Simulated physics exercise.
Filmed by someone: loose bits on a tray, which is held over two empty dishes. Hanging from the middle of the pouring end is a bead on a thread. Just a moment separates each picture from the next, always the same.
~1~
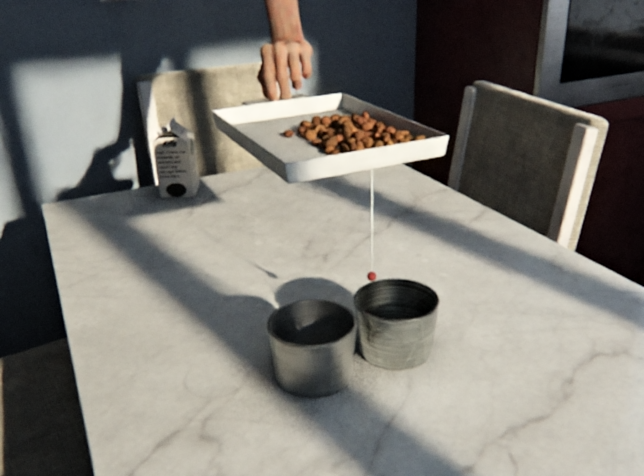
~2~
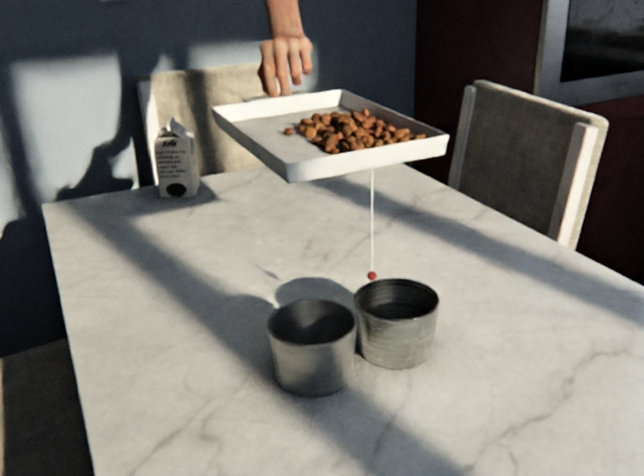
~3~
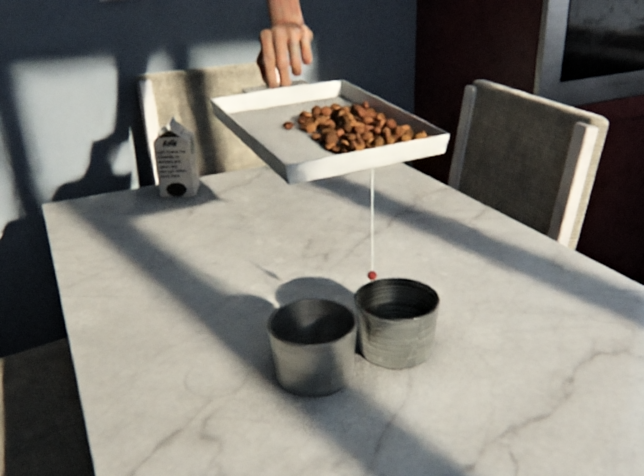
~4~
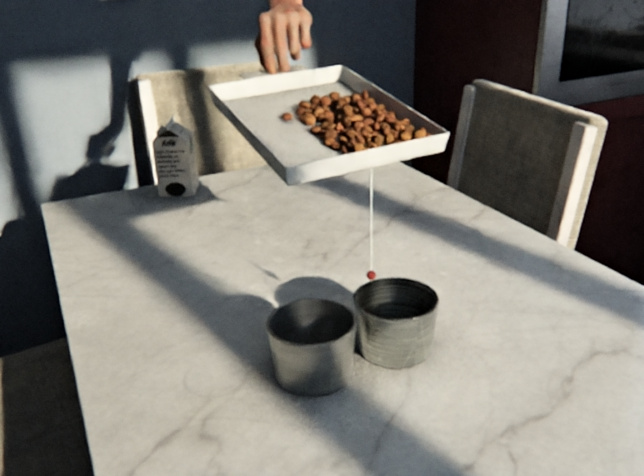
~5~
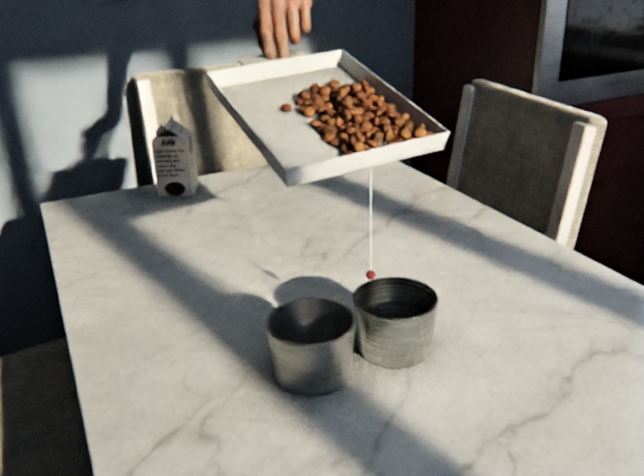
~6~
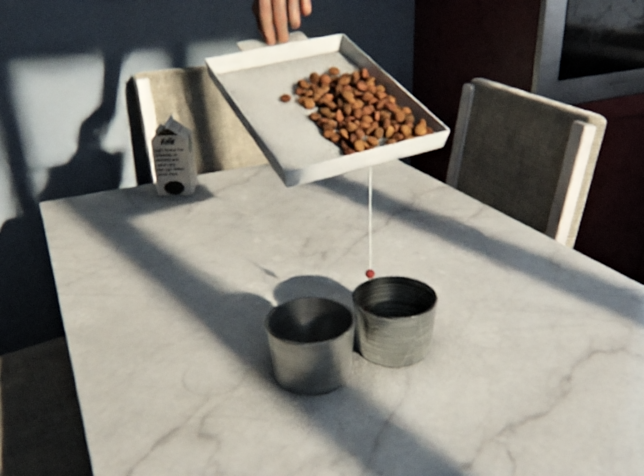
A hand gradually raises the back of a tray of brown bits above two dishes.
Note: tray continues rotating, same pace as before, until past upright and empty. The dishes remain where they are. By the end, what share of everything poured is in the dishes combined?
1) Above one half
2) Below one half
Answer: 1.
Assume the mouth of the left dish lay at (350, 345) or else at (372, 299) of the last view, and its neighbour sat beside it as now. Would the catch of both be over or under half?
For the two tries in order: Not as much as half, not as much as half.
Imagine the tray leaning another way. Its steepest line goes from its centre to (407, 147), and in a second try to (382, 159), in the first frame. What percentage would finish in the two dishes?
The first comes to 0 %, while the second comes to 30 %.
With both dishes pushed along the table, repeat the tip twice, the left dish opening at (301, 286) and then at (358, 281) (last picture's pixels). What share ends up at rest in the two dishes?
Around 0 % followed by around 0 %.
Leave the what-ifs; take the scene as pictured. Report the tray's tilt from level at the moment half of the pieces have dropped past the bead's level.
Near 105 degrees.
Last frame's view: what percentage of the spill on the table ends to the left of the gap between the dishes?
20 in a hundred, roughly.
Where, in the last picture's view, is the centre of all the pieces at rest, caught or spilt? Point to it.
Near pixel (342, 364).
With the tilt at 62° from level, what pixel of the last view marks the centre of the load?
At about (353, 141).
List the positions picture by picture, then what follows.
Corners of the pouring end (287, 162) and (445, 135), level; middle of the load (356, 138), bits of dog kibble; left dish (331, 365); right dish (418, 339); bead on its thread (372, 276), in the first picture.
Corners of the pouring end (287, 163) and (445, 135), level; middle of the load (356, 137), in the second picture.
Corners of the pouring end (288, 164) and (446, 134), tipped barely, lowest at the left corner; middle of the load (357, 132), in the third picture.
Corners of the pouring end (287, 166) and (445, 132), tipped a little, lowest at the left corner; middle of the load (356, 126), in the fourth picture.
Corners of the pouring end (287, 168) and (446, 131), tipped a little, lowest at the left corner; middle of the load (356, 120), in the fifth picture.
Corners of the pouring end (287, 170) and (446, 129), tipped clearly, lowest at the left corner; middle of the load (367, 113); left dish (329, 363); right dish (416, 336), in the sixth picture.
Just after the last frame, tray tipped steeply; almost all on the tray; just a few in the air.
A moment on, tray tipped past a quarter turn; roughly half on the tray; about a tenth in the left dish; about a tenth in the right dish; about a tenth outside both; roughly a quarter in the air.
Further on, tray tipped past a quarter turn; roughly a third in the left dish; roughly a quarter in the right dish; roughly a third outside both.
When it is over, tray tipped past a quarter turn; roughly a third in the left dish; roughly a quarter in the right dish; roughly a third outside both.
